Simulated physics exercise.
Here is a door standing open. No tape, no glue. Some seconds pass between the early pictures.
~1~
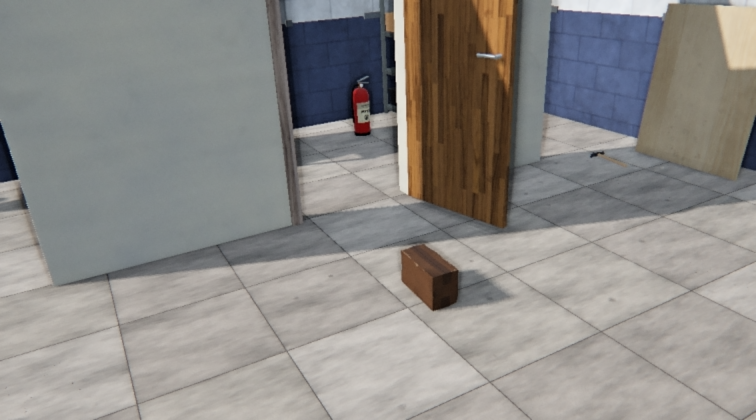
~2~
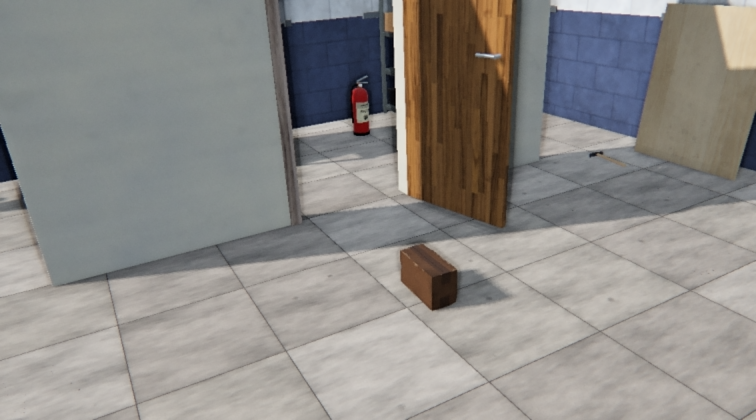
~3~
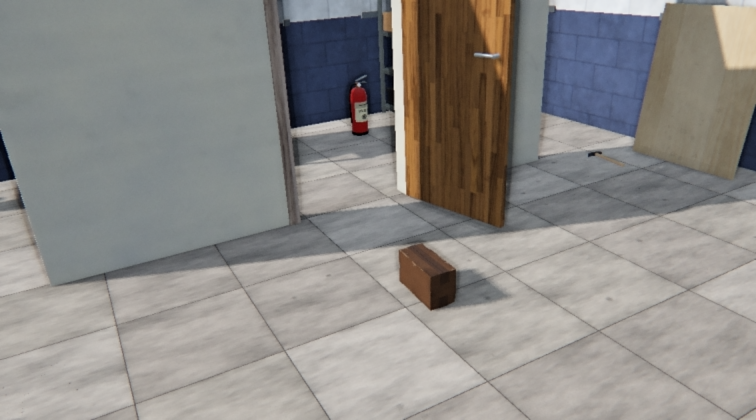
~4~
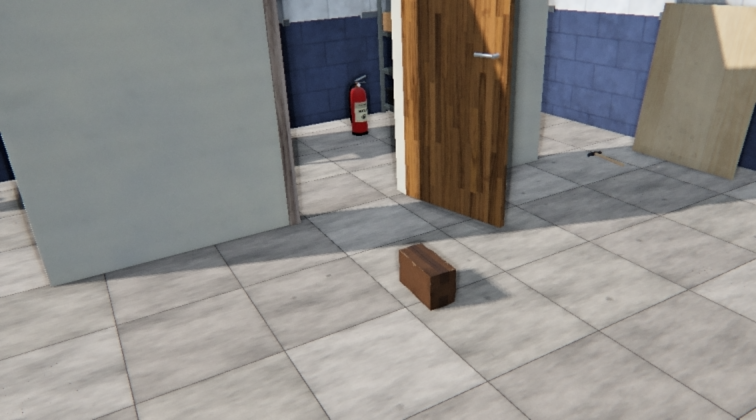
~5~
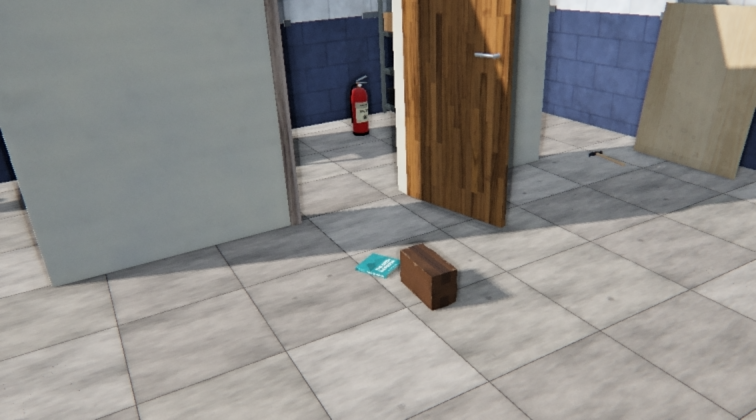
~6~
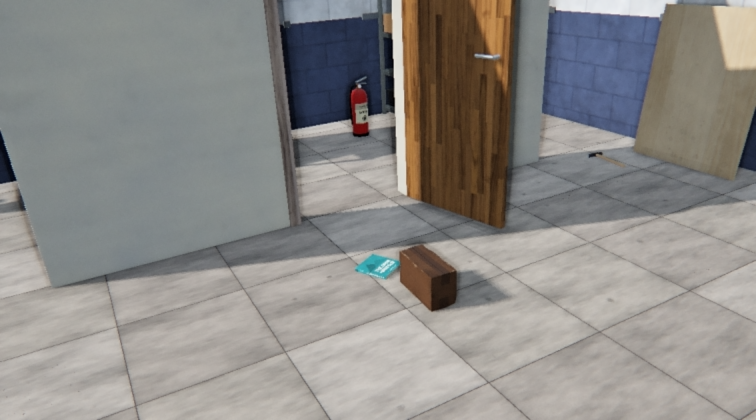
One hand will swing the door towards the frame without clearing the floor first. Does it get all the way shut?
The door shuts.
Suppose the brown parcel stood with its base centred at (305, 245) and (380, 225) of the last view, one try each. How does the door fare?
First, it shuts; second, it shuts.
Then, 1.00 s on from there, door 82° open.
Then, 1.90 s on from there, door 48° open.
Then, 2.70 s on from there, door 17° open.
In the end, door 0° open; both unmoved. At the end, from the last picture's camera, turquoise book near (379, 266).
